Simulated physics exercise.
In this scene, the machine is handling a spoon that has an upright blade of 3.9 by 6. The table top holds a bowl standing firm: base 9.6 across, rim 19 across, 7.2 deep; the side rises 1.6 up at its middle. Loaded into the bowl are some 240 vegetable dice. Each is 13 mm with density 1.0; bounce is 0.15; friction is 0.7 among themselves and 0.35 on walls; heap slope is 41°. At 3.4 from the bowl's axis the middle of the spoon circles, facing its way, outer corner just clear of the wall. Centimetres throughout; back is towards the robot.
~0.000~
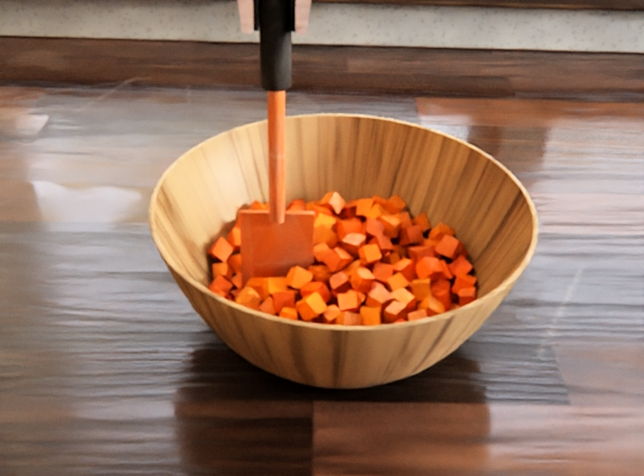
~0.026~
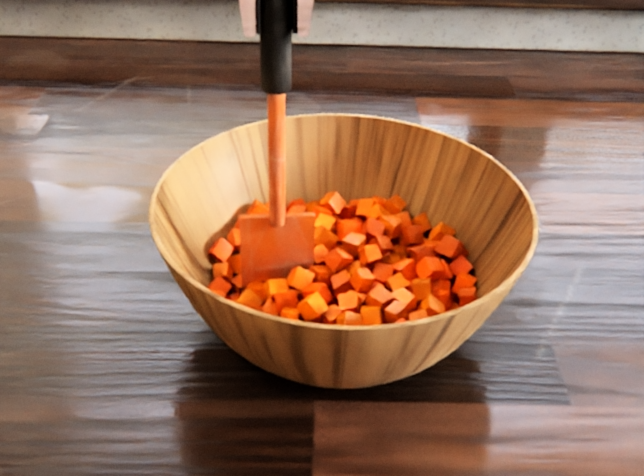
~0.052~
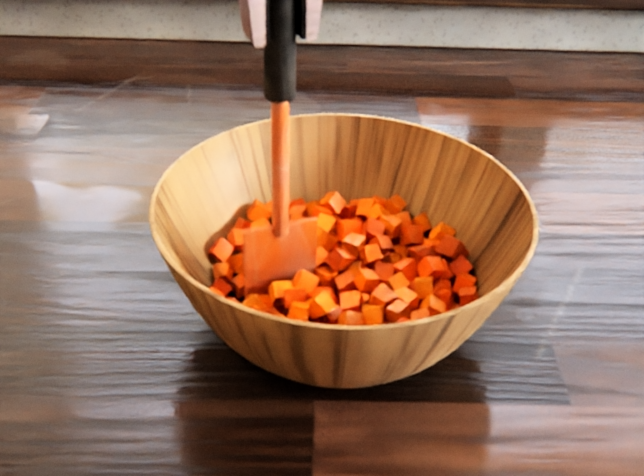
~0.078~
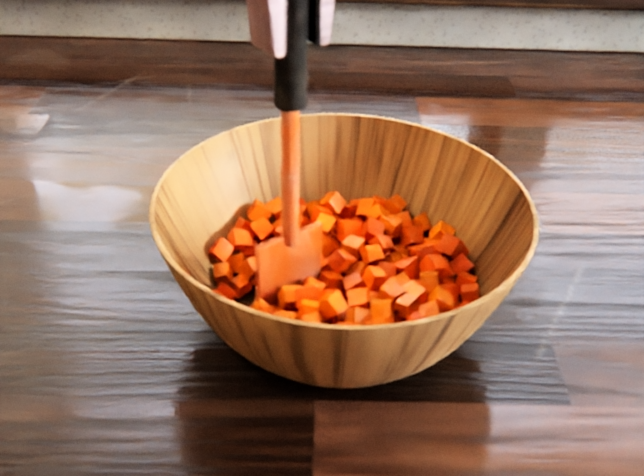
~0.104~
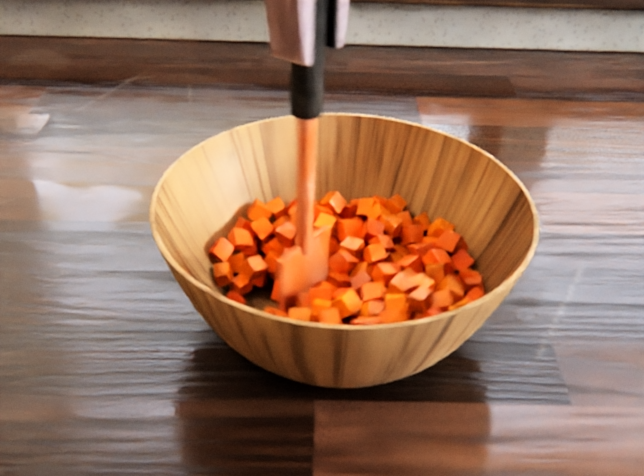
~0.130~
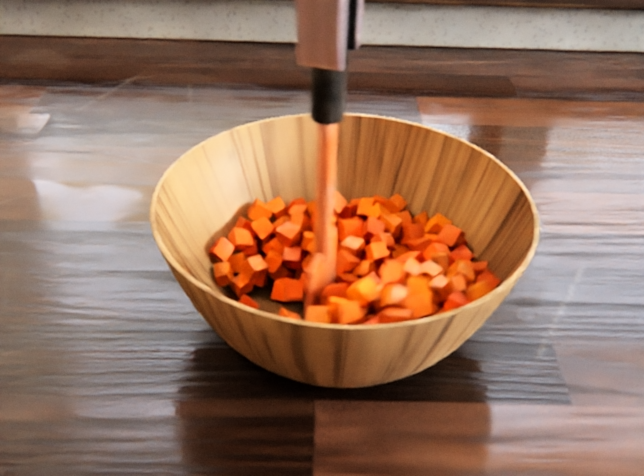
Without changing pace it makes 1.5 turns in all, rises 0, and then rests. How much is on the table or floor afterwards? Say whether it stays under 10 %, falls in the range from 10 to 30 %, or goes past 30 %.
The share stays under 10 %.
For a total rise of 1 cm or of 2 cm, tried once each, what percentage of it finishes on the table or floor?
That gives about 5 per cent and 0 per cent, in order.
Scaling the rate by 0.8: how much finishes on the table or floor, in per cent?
Estimated share: Close to 0 per cent.
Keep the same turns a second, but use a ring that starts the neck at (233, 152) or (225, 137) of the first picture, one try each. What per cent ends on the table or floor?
20 and 10 per cent.
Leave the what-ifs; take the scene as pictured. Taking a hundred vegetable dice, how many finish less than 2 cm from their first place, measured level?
Around 0 per cent.
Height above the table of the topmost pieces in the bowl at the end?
7.5 cm, roughly.
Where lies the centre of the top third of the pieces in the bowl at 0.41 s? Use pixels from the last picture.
About pixel (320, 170).
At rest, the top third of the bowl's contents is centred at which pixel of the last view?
It is centred near (438, 231).
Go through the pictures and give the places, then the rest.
The first picture shows spoon neck at (277, 187), 0° round; upper third of the load around (356, 264), from x 220 to 465, top at y 205; 237 in the bowl.
The second picture shows spoon neck at (277, 190), 6° round; upper third of the load around (356, 266), from x 220 to 470, top at y 205.
The third picture shows spoon neck at (280, 199), 21° round; upper third of the load around (355, 273), from x 215 to 470, top at y 205.
The fourth picture shows spoon neck at (290, 209), 38° round; upper third of the load around (359, 295), from x 220 to 470, top at y 205.
The fifth picture shows spoon neck at (305, 218), 54° round; upper third of the load around (373, 299), from x 220 to 475, top at y 205.
The sixth picture shows spoon neck at (324, 223), 71° round; upper third of the load around (390, 293), from x 220 to 485, top at y 200; 237 in the bowl.
After 0.41 s, 254° round, highest piece 9 above the table; 236 in the bowl, 1 in flight or on the tool.
After 0.69 s, 76° round, highest piece 8 above the table; 233 in the bowl, 3 on the table or floor, 1 in flight or on the tool.
After 1.03 s, 180° round, highest piece 7 above the table; 233 in the bowl, 4 on the table or floor.
After 1.73 s, 180° round, highest piece 7 above the table; 233 in the bowl, 4 on the table or floor.
At rest, 233 in the bowl, 4 on the table or floor. That is 2 % on the table or floor.
